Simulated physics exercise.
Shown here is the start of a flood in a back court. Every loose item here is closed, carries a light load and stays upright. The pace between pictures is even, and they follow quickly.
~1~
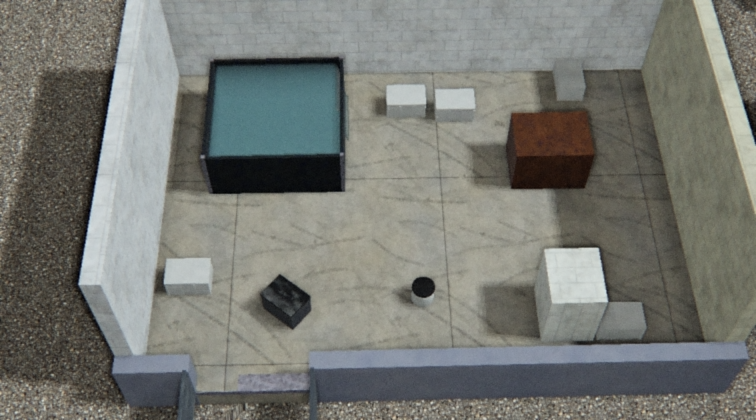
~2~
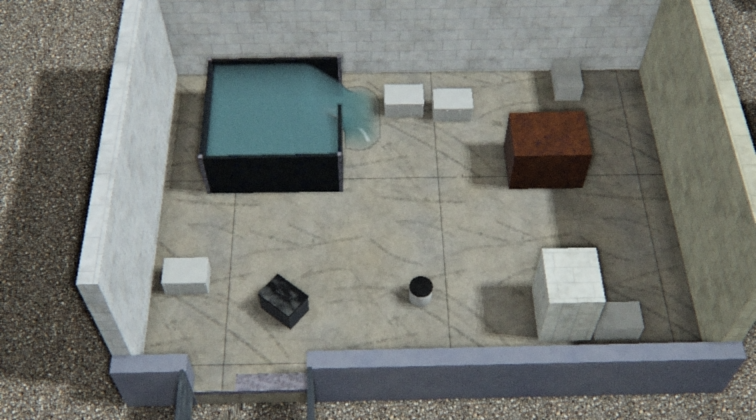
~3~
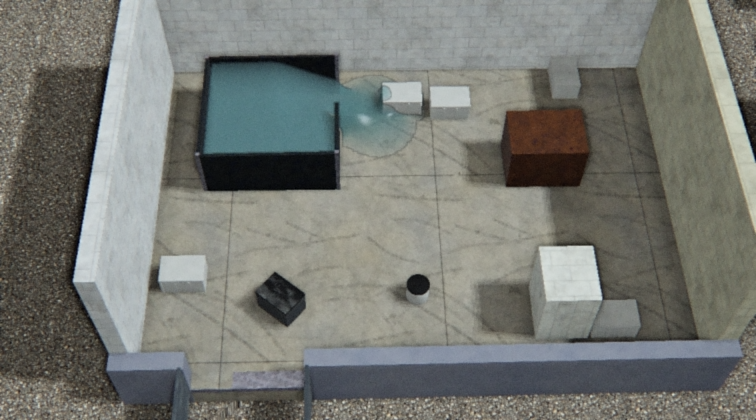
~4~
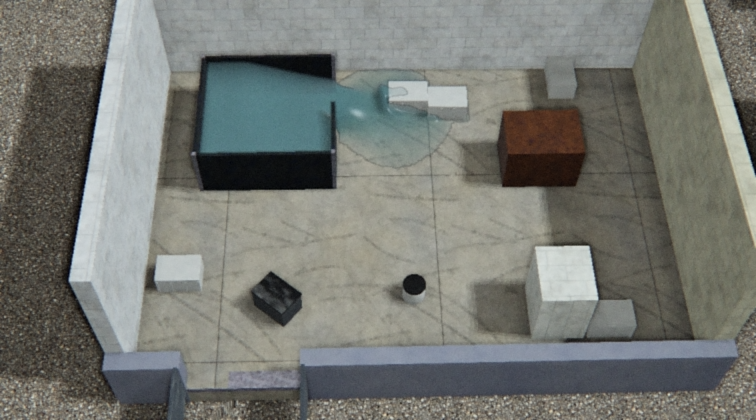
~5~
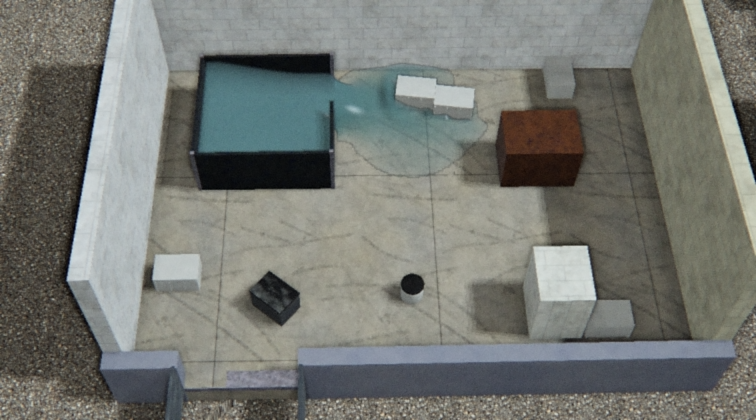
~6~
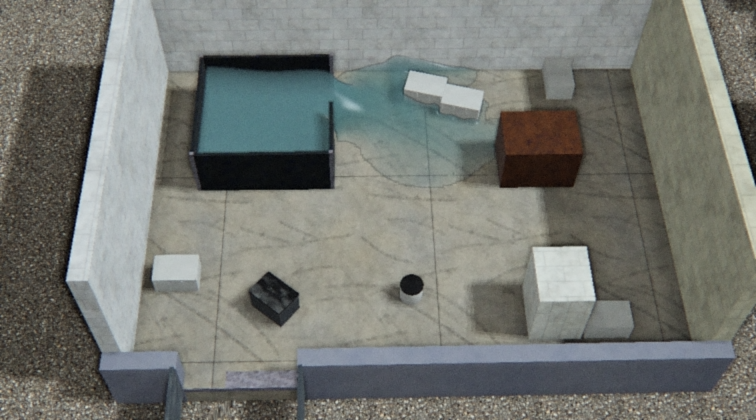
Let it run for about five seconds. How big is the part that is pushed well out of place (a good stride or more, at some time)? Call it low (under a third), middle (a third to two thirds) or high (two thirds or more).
Middle.
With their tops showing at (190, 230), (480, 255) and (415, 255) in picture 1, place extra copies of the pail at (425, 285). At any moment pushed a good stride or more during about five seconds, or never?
Each in turn: Stays in place, pushed clear, stays in place.
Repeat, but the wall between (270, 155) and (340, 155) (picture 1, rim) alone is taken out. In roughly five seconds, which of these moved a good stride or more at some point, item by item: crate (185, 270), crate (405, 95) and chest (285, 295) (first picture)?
First stays short of it, second stays short of it, third covers that distance.
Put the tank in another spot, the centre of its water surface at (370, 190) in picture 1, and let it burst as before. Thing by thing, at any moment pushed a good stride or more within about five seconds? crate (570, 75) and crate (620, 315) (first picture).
As listed: Moved that far, less than that.
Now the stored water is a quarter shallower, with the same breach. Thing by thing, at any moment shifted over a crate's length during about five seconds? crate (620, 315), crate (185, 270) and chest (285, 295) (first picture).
Taking them as listed, the first came up short, the second came up short and the third came up short.
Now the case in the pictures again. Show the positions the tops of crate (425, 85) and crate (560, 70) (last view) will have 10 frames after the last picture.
First top about at (595, 65); second top about at (629, 83).
A moment on, 2 of 7 are well off their spots; 1 afloat.
Next, 3 of 7 are well off their spots; 3 afloat.
Later, 3 of 7 are well off their spots; 2 afloat.
In the end, 3 of 7 are well off their spots, and 3 have been at some point; 4 afloat.
